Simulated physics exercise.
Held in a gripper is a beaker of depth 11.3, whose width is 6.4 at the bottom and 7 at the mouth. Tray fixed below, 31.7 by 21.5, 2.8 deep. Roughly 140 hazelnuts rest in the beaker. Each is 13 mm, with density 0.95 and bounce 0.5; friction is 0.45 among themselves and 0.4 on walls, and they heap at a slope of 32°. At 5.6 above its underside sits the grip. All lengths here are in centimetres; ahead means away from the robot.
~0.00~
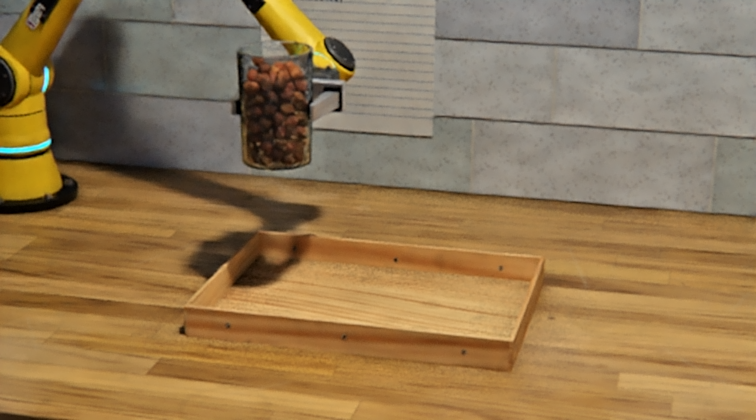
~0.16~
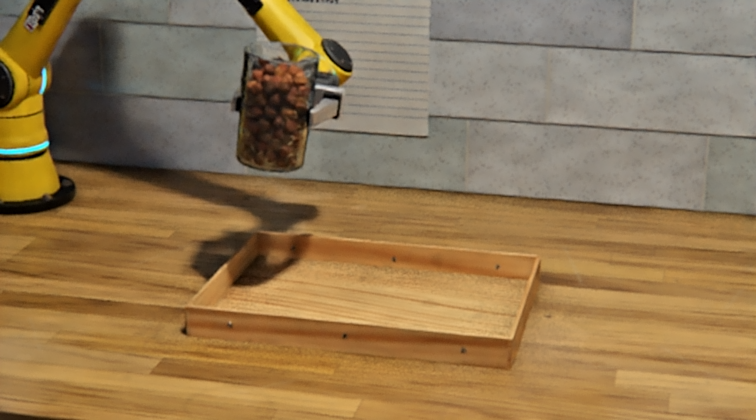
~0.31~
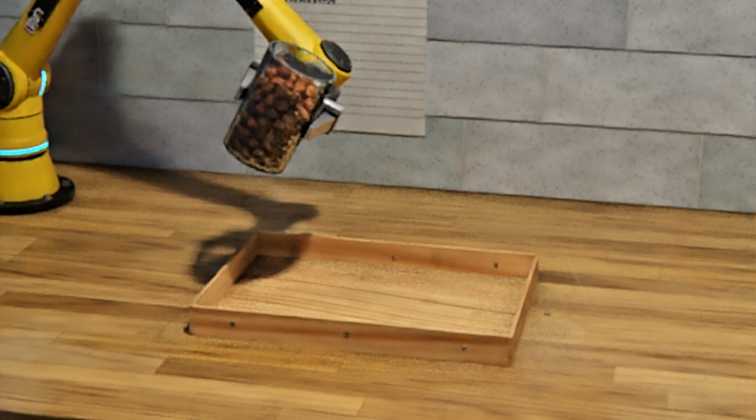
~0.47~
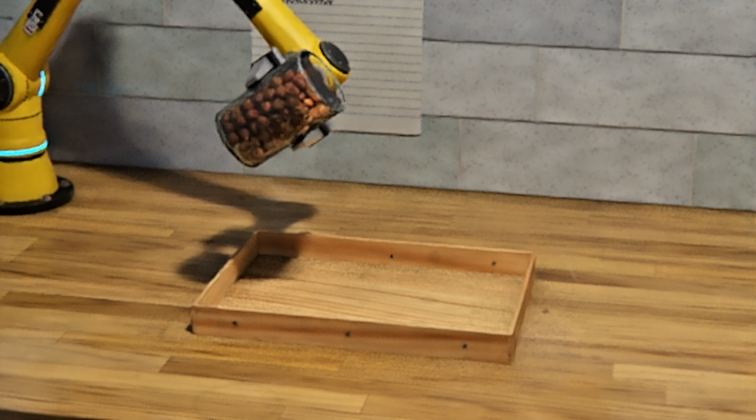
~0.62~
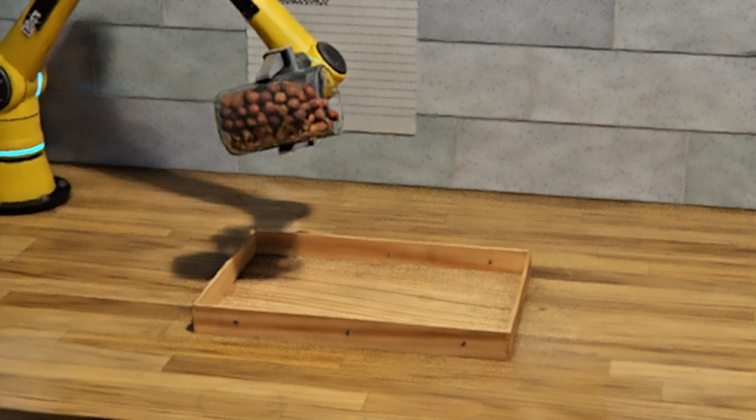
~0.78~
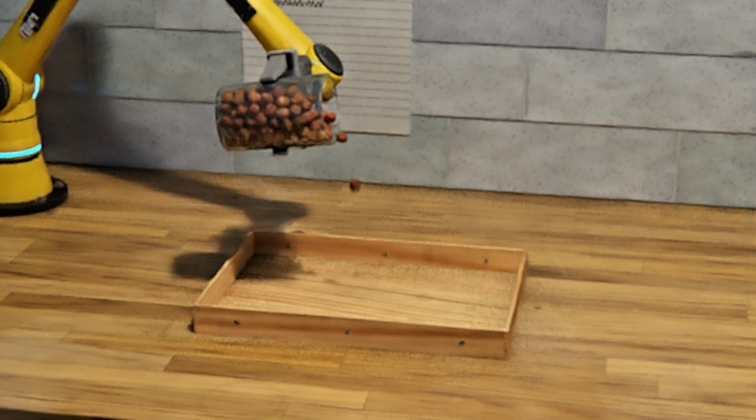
A yellow robot arm held a clear beaker full of hazelnuts above a shallow wooden tray and tilted it forward to the right until it lay nearly sideways, and a hazelnut dropped from its mouth.
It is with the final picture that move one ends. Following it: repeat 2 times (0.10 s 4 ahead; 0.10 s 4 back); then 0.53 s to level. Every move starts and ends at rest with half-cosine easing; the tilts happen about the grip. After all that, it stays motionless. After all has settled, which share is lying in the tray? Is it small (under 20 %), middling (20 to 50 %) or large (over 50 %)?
Large.
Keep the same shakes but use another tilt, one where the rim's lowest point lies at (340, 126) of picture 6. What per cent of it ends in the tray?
Around 30 per cent of it.
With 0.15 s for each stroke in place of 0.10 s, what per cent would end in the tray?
About 40 per cent in that case.
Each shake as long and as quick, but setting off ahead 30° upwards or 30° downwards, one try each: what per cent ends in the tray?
Try one gives about 70 in a hundred, try two about 35 in a hundred.
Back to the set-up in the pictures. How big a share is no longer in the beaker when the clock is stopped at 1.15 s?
45 %.
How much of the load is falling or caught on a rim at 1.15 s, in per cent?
8 per cent.
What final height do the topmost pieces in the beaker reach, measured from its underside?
6.0 cm.
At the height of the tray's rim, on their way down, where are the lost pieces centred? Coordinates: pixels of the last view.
Close to pixel (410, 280).
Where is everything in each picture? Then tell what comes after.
Beaker middle at (276, 107), level; upper third of the load around (275, 87), from x 250 to 305, top at y 65; 145 in the beaker, in the first picture.
Beaker middle at (276, 109), tilted 8° forward; upper third of the load around (277, 88), from x 245 to 305, top at y 65, in the second picture.
Beaker middle at (277, 110), tilted 28° forward; upper third of the load around (282, 93), from x 235 to 310, top at y 65, in the third picture.
Beaker middle at (278, 111), tilted 53° forward; upper third of the load around (285, 95), from x 230 to 320, top at y 75, in the fourth picture.
Beaker middle at (277, 112), tilted 73° forward; upper third of the load around (279, 99), from x 225 to 335, top at y 85, in the fifth picture.
Beaker middle at (276, 114), tilted 81° forward; upper third of the load around (269, 101), from x 225 to 355, top at y 90; 144 in the beaker, 1 in flight or on a rim, in the sixth picture.
By 1.15 s, tilted 81° forward, highest piece 21 above the table; 79 in the beaker, 55 in the tray, 11 in flight or on a rim.
By 1.52 s, tilted 22° forward, highest piece 23 above the table; 85 in the tray, 59 in the beaker, 1 on the table or floor.
By 1.91 s, level, highest piece 21 above the table; 85 in the tray, 59 in the beaker, 1 on the table or floor.
By 2.96 s, level, highest piece 21 above the table; 85 in the tray, 59 in the beaker, 1 on the table or floor.
Final count, 85 in the tray, 59 in the beaker, 1 on the table or floor. That is 59 % in the tray.
